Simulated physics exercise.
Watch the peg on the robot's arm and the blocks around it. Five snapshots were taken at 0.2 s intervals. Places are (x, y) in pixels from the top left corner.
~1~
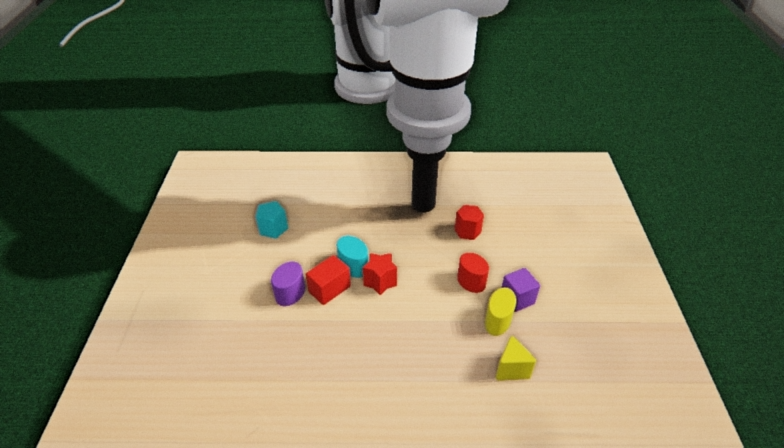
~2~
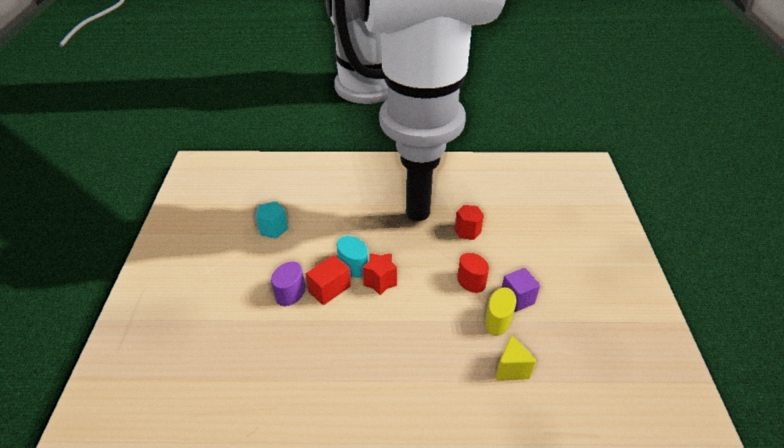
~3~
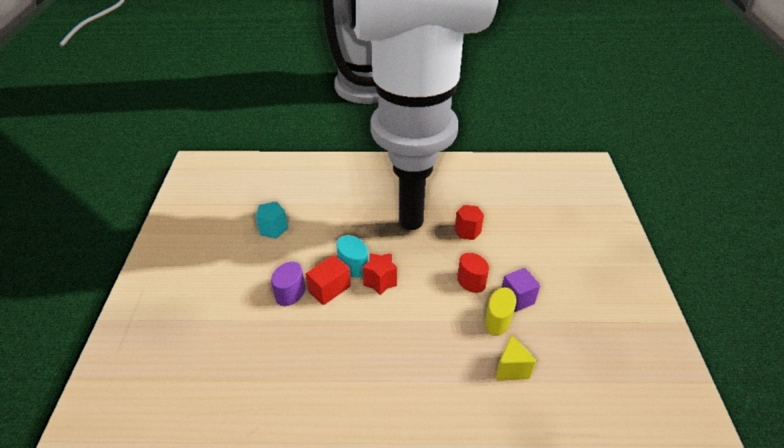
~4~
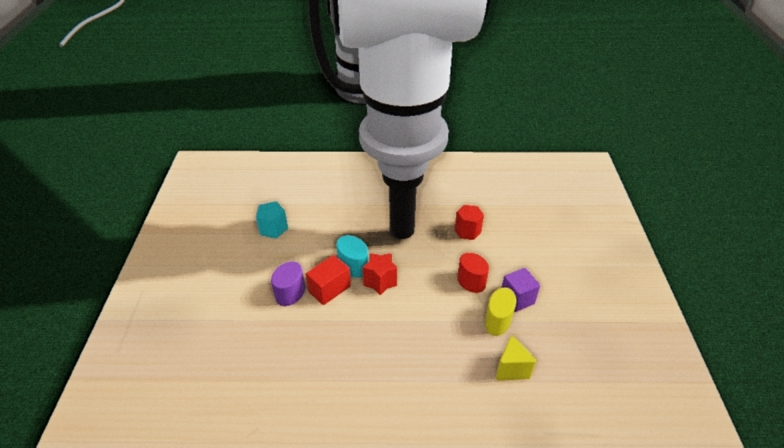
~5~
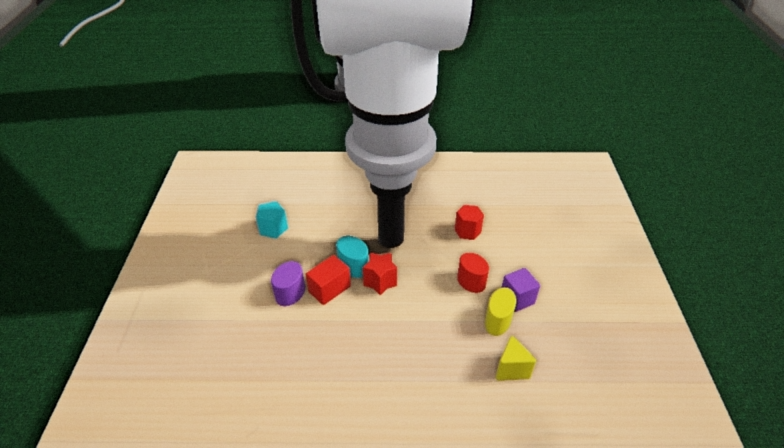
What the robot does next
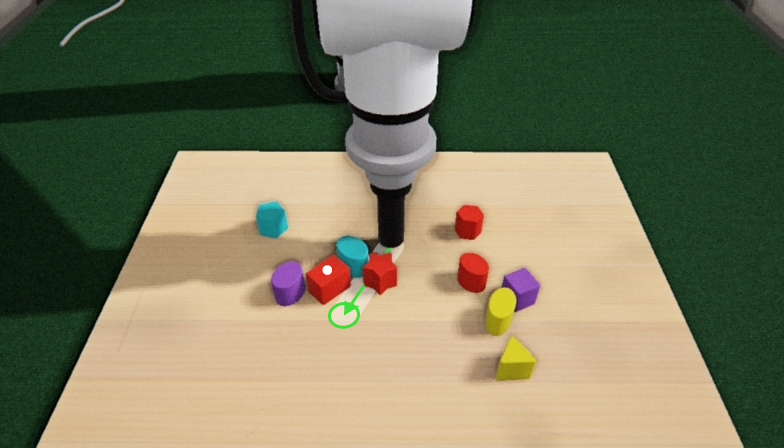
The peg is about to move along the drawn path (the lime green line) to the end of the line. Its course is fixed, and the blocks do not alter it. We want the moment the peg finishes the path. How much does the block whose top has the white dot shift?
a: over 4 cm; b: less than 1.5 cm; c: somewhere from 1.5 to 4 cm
b
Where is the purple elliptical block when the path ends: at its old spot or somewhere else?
At the end, its place is the same.
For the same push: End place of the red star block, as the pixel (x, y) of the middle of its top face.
It is at (376, 294).
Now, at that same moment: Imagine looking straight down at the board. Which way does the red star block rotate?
Viewed from above, counterclockwise.
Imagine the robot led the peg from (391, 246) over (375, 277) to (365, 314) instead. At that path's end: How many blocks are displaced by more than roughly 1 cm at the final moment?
It looks like one block will be pushed more than about 1 cm.
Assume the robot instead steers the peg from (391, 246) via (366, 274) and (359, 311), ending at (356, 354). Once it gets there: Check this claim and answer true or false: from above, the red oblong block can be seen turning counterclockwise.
That is true.
The drawn path runs from (391, 246) directly to (344, 315); the dot is on the red oblong block.
What follows on the original path. One third of the way, peg (376, 261); turquoise elliptical block (347, 249), turned 20° clockwise; red star block (379, 269).
Two thirds of the way, peg (360, 284); red oblong block (319, 274), turned 15° anticlockwise; turquoise elliptical block (342, 251), turned 45° clockwise; red star block (377, 288), turned 40° anticlockwise.
At the end, peg (343, 309); purple elliptical block not moved; red oblong block (319, 274), turned 15° anticlockwise; turquoise elliptical block (342, 251), turned 45° clockwise; red star block (376, 294), turned 75° anticlockwise.
